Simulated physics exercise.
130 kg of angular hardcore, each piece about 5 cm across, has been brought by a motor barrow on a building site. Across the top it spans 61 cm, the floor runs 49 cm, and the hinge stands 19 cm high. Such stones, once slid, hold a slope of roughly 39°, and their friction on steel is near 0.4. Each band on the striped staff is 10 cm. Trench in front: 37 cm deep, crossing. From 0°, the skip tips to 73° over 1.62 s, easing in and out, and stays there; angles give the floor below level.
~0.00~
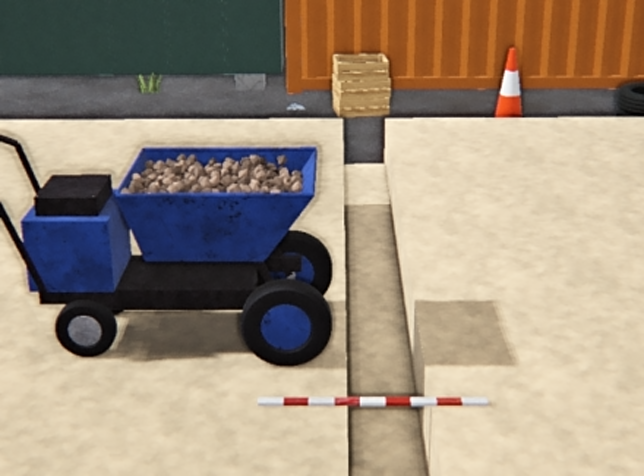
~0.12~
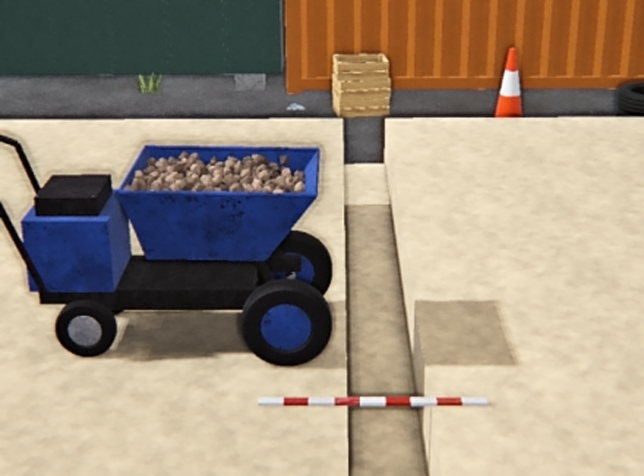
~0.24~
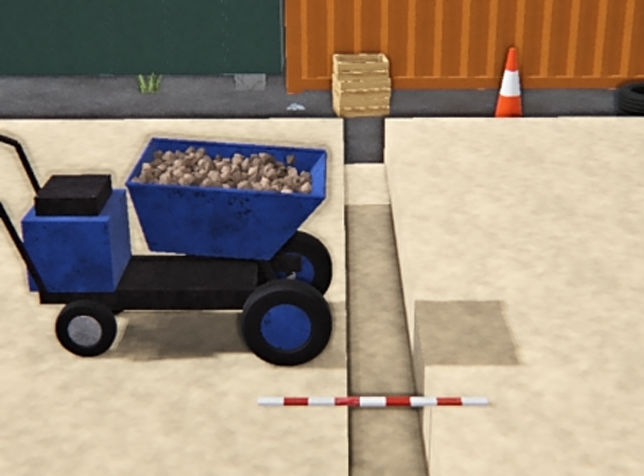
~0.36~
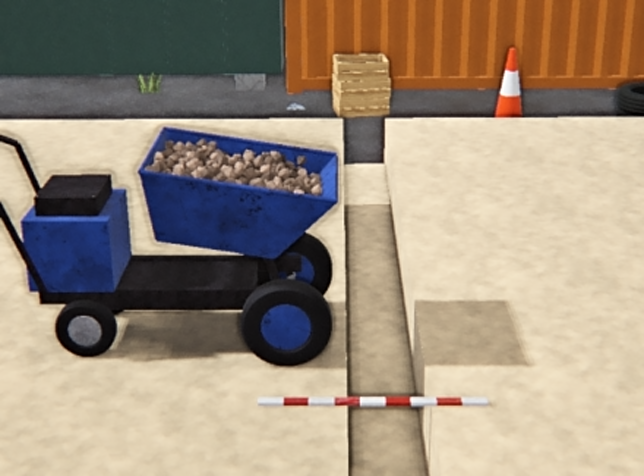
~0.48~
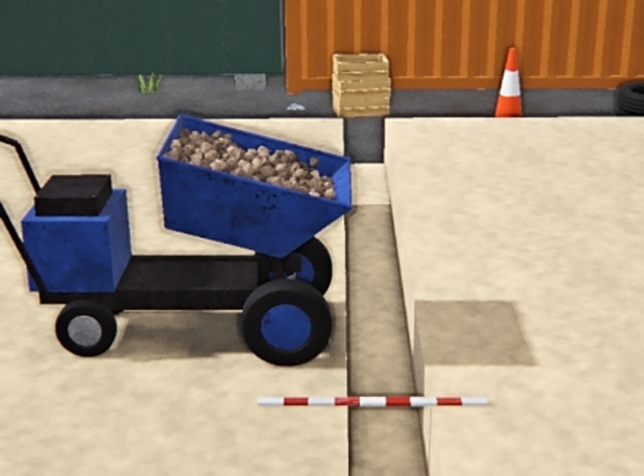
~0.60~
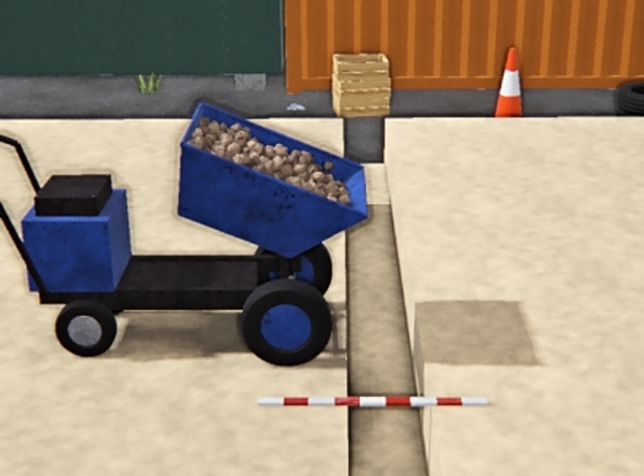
A blue motor barrow loaded with brown stones stood beside a narrow trench, and its skip slowly tilted forward to the right, the back end rising while the stones stayed heaped inside.
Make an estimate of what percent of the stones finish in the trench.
About 23 percent.
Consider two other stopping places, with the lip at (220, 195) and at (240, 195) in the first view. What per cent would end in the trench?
Roughly 80 in a hundred from the first, 80 in a hundred from the second.
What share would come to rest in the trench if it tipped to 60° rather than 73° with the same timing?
Close to 5 per cent then.
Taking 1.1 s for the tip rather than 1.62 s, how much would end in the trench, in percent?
I'd put it at some 20 in a hundred.
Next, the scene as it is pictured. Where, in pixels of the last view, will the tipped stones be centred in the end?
The stones end up centred near (455, 331).
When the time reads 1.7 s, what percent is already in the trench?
Something like 0 in a hundred.
After 1.2 s the floor is at 62°; 99 % in the skip, 1 % past the trench; the foremost stones are at (433, 271).
After 1.7 s the floor is at 73°; 66 % in the skip, 34 % past the trench; the foremost stones are at (540, 327).
After 2.1 s the floor is at 73°; 48 % in the skip, 1 % in the trench, 51 % past the trench; the foremost stones are at (599, 328).
After 4.0 s the floor is at 73°; 17 % in the skip, 23 % in the trench, 60 % past the trench; the foremost stones are at (605, 328).
